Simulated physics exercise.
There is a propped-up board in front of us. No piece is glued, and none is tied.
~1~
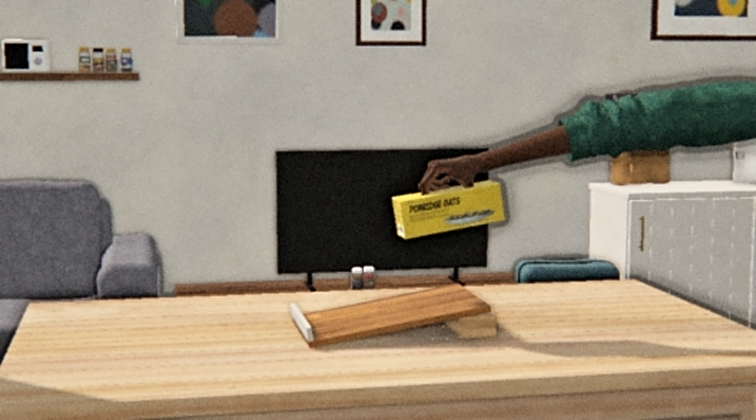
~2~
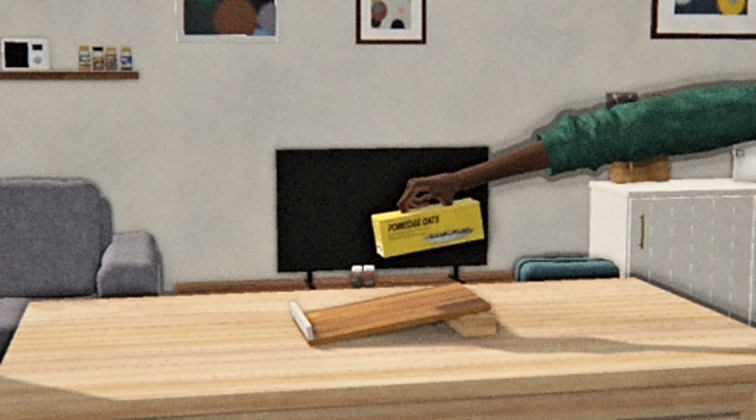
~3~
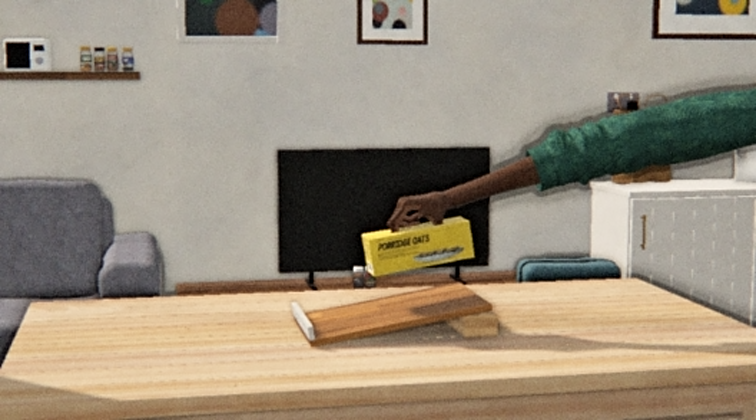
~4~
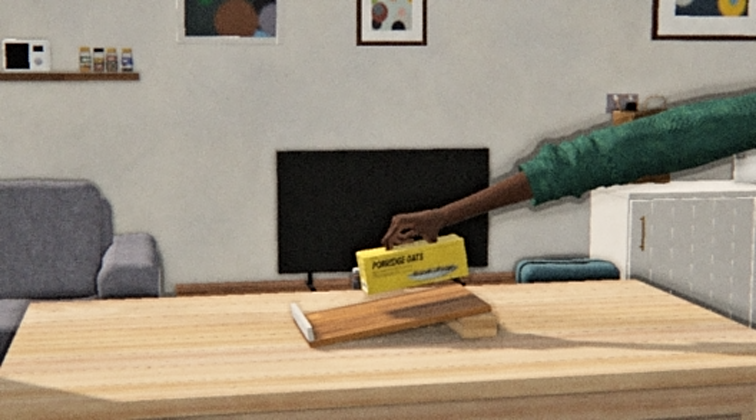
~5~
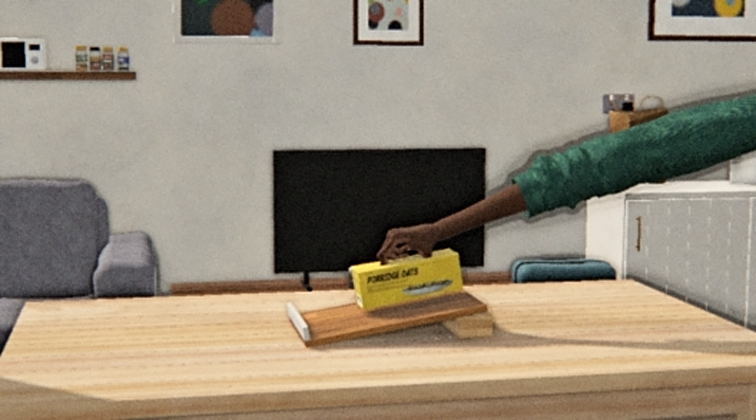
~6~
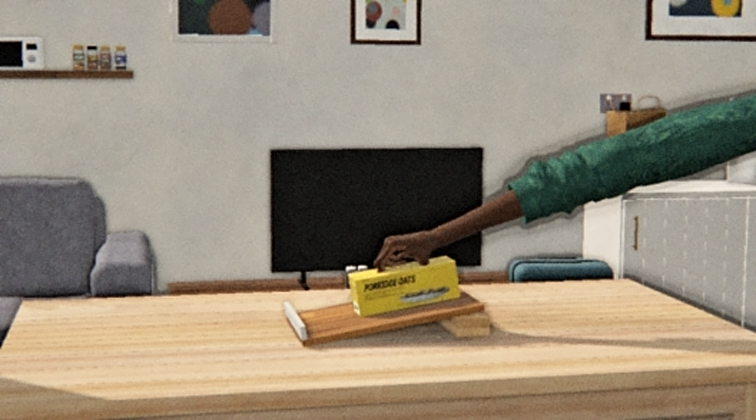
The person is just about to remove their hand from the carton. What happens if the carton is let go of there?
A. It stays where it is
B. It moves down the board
It stays where it is.
Then, 0.20 s later than the last frame, all is still.
Then, 0.50 s later than the last frame, yellow carton resting near (404, 286).
When it is over, it is as before. End places, in pixels of the last picture, yellow carton near (404, 286). The yellow carton stays where it is put.
